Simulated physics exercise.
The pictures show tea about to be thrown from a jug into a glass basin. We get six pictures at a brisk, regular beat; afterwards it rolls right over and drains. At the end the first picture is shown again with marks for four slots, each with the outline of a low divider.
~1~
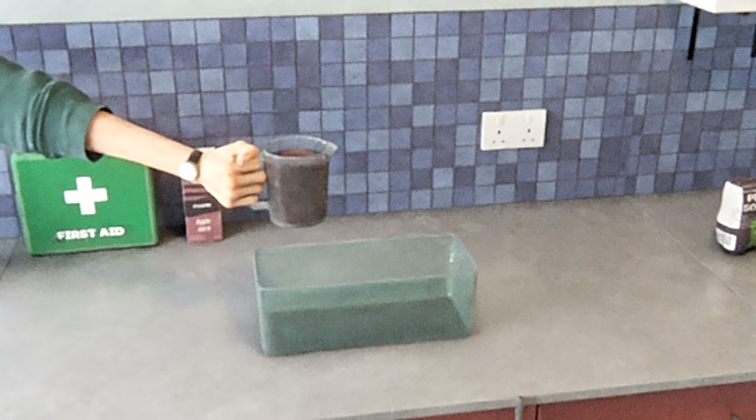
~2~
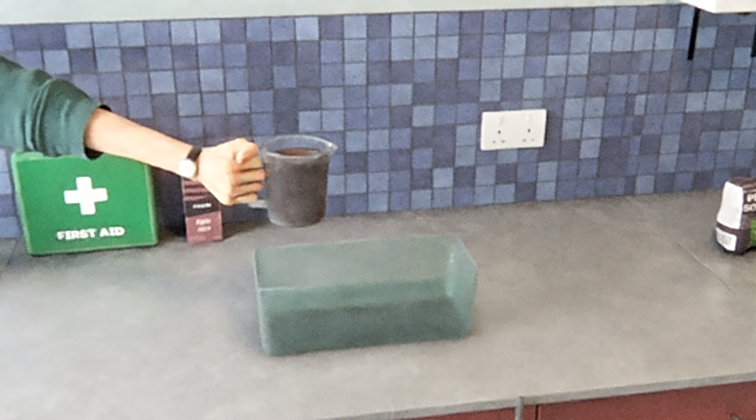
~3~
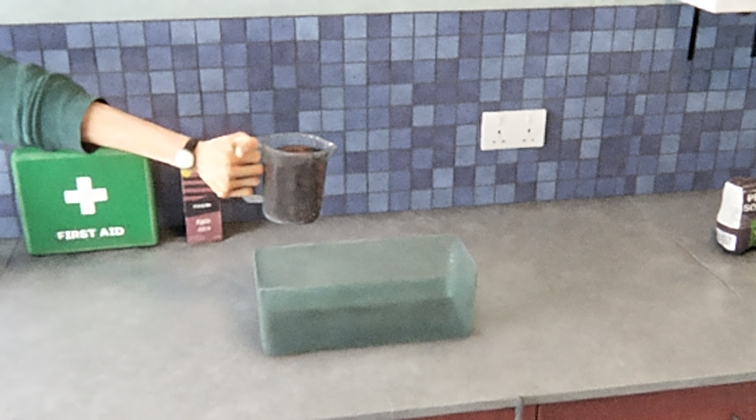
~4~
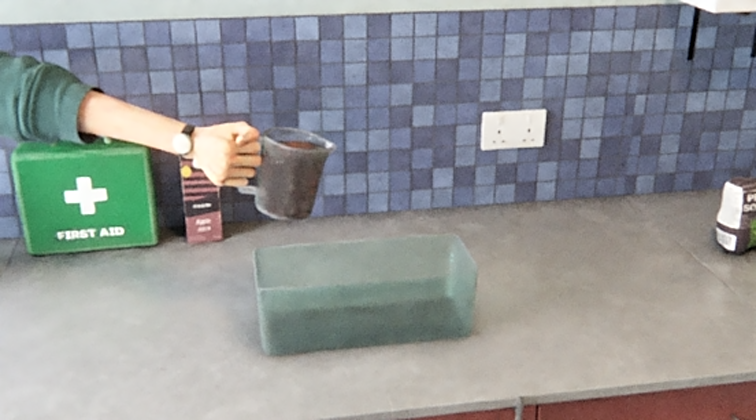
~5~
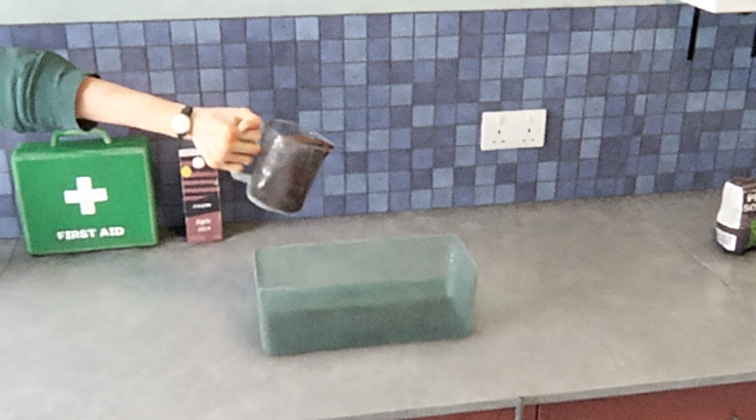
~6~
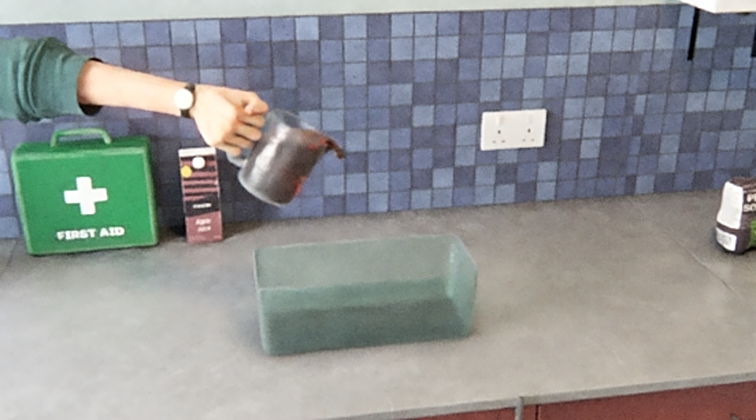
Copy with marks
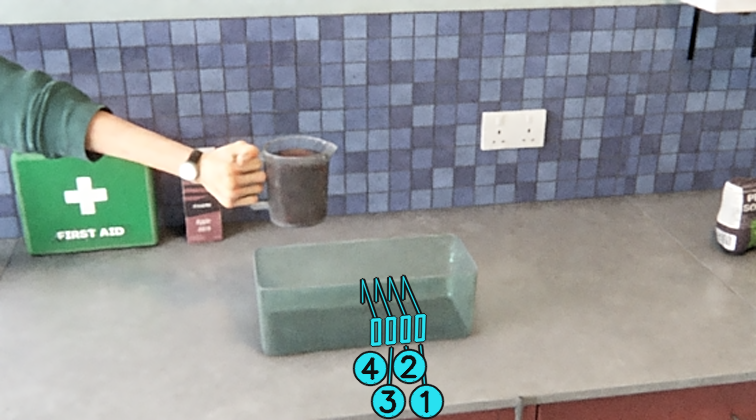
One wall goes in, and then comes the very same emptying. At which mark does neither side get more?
Place 1.
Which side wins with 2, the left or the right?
The right side.
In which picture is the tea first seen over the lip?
Picture 6.
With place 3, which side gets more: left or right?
The right side.
On the marked copy, 1 at (420, 345); 2 at (405, 346); 3 at (391, 348); 4 at (376, 349).
With 1, about 51 % ends left of the wall and 47 % right of it.
With 2, about 14 % ends left of the wall and 84 % right of it.
With 3, about 6 % ends left of the wall and 92 % right of it.
With 4, about 5 % ends left of the wall and 93 % right of it.
